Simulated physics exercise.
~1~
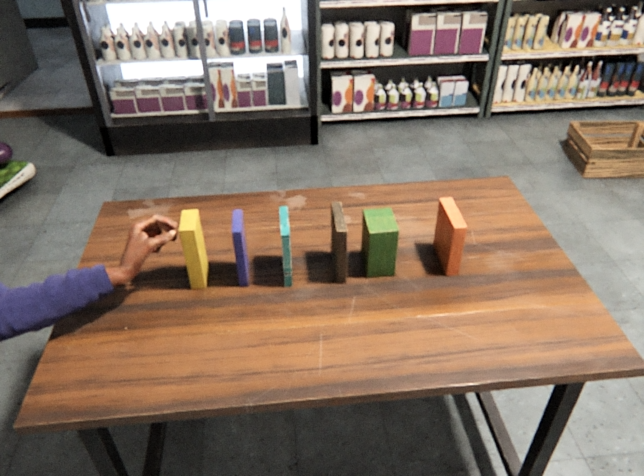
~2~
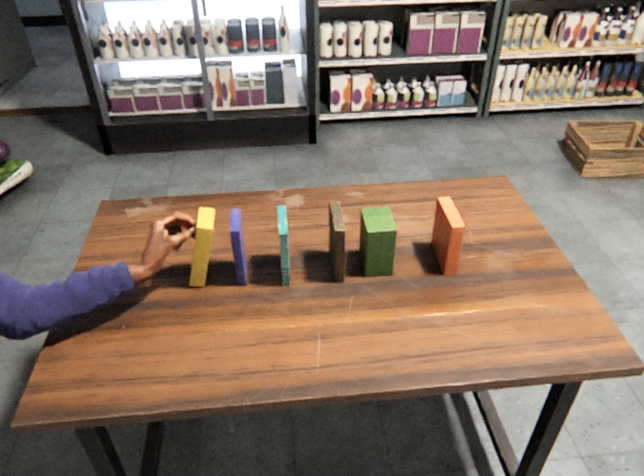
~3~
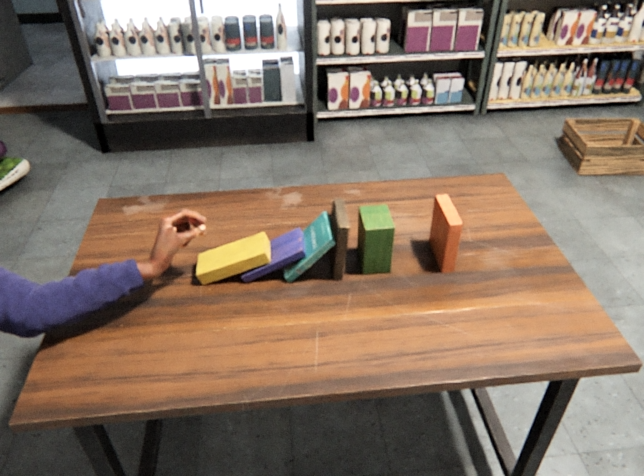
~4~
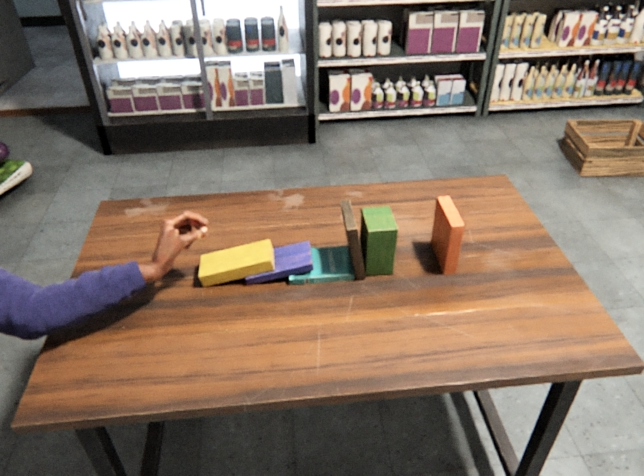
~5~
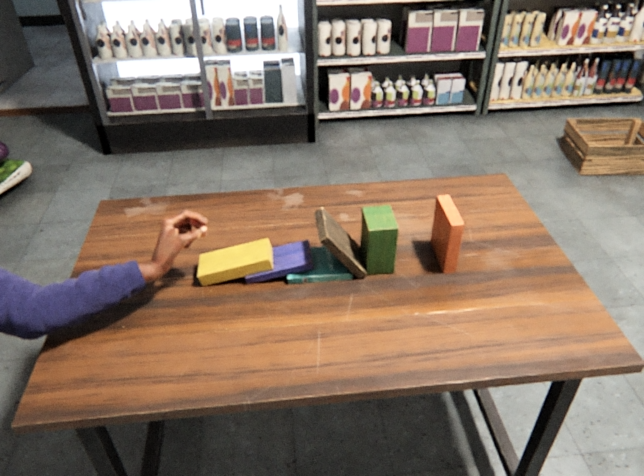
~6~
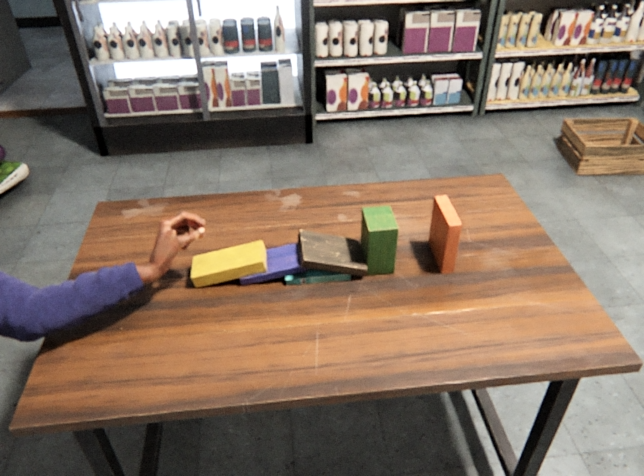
A hand in a purple sleeve reaches from the left over a wooden table in a shop, seen from slightly above, with stocked shelves behind. Yellow, blue, turquoise, dark brown, green and orange blocks stand in a row from left to right. The fingers tip the yellow block rightward, and it knocks down the blue and turquoise ones in turn. The dark block tilts slightly right towards the green block, then falls back left onto the fallen pieces. At the end four blocks lie overlapping, while the green and orange blocks still stand and the hand hovers nearby.
